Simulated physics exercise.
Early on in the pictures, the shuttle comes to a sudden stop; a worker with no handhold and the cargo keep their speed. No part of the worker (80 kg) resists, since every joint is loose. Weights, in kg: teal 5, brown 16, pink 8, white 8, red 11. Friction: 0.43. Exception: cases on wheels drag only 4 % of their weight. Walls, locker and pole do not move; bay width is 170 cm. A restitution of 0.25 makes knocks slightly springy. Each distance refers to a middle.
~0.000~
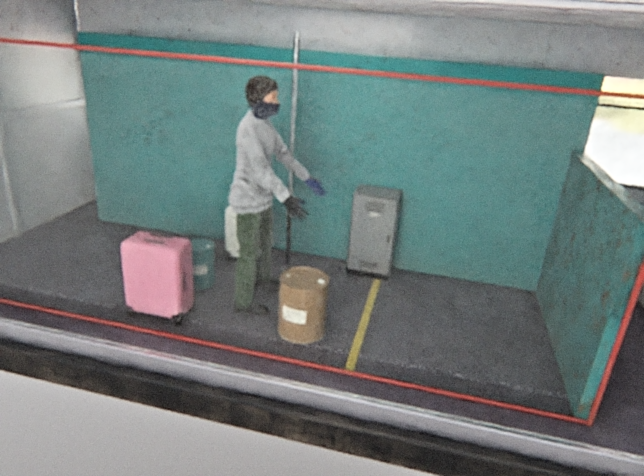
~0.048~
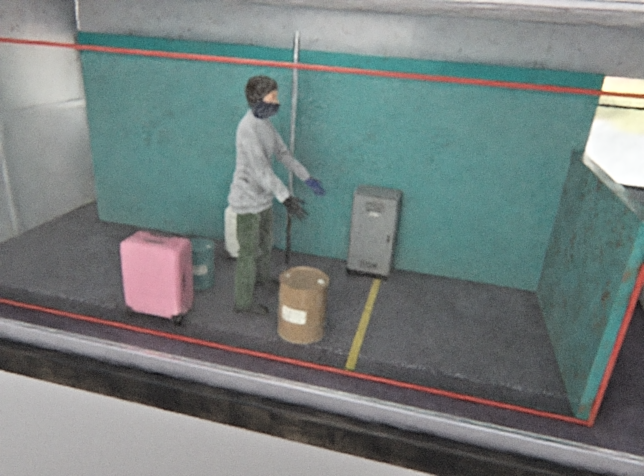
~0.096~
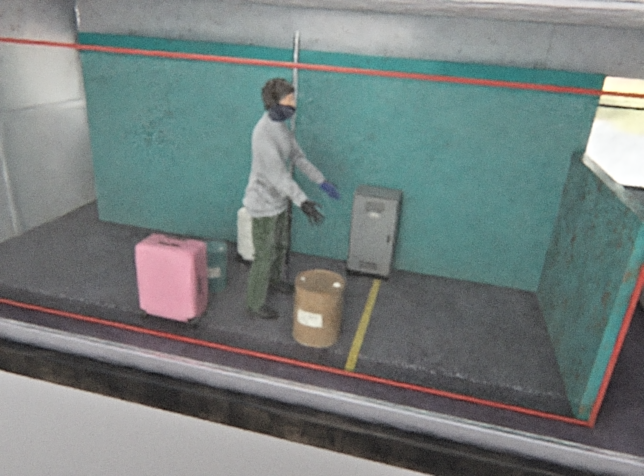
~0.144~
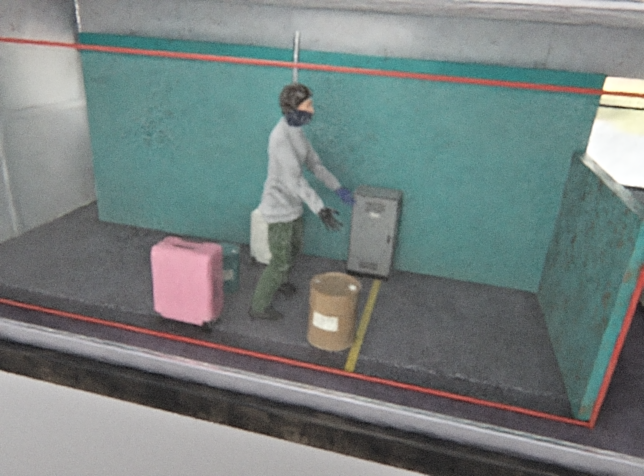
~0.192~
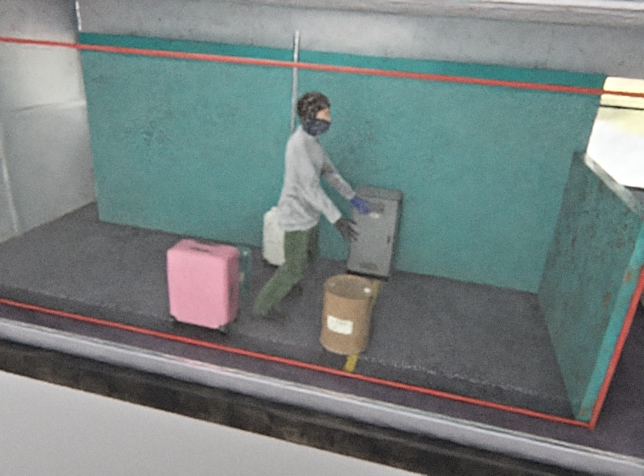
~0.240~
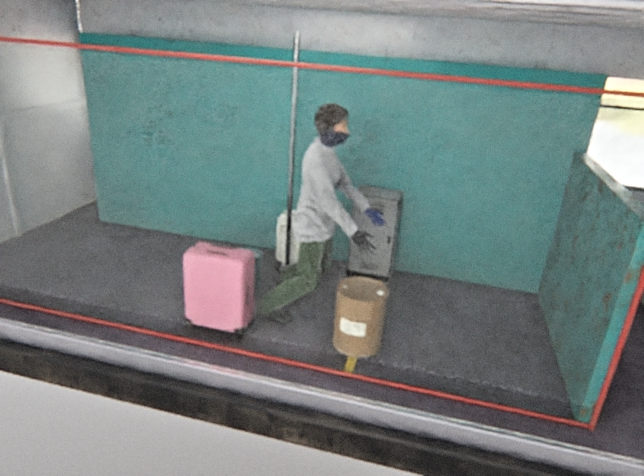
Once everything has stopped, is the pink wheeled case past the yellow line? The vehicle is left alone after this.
Yes.
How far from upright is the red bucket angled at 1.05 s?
About 0° of tilt.
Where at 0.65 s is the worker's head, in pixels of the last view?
(491, 270).
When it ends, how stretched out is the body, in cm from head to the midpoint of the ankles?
I'd put it at roughly 130 centimetres.
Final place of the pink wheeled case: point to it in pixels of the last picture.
In the last picture it sits at about pixel (401, 325).
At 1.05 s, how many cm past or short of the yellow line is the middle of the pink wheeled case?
Past it by some 30 cm.
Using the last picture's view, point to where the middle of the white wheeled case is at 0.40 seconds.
Around (324, 247).
After 0.40 s the pink wheeled case is 60 cm short of the yellow line, tilted 0°, near (274, 300) in the last picture's view.
After 0.65 s the pink wheeled case is 2 cm past the yellow line, tilted 0°, near (360, 317) in the last picture's view.
After 1.05 s the pink wheeled case is 29 cm past the yellow line, tilted 0°, near (401, 326) in the last picture's view; the teal drum 63 cm short of the yellow line, tilted 0°.
By 2.1 s, teal drum stops short of the yellow line; brown drum crosses the yellow line; pink wheeled case crosses the yellow line; red bucket stops short of the yellow line; worker's hips cross the yellow line; worker's head crosses the yellow line.
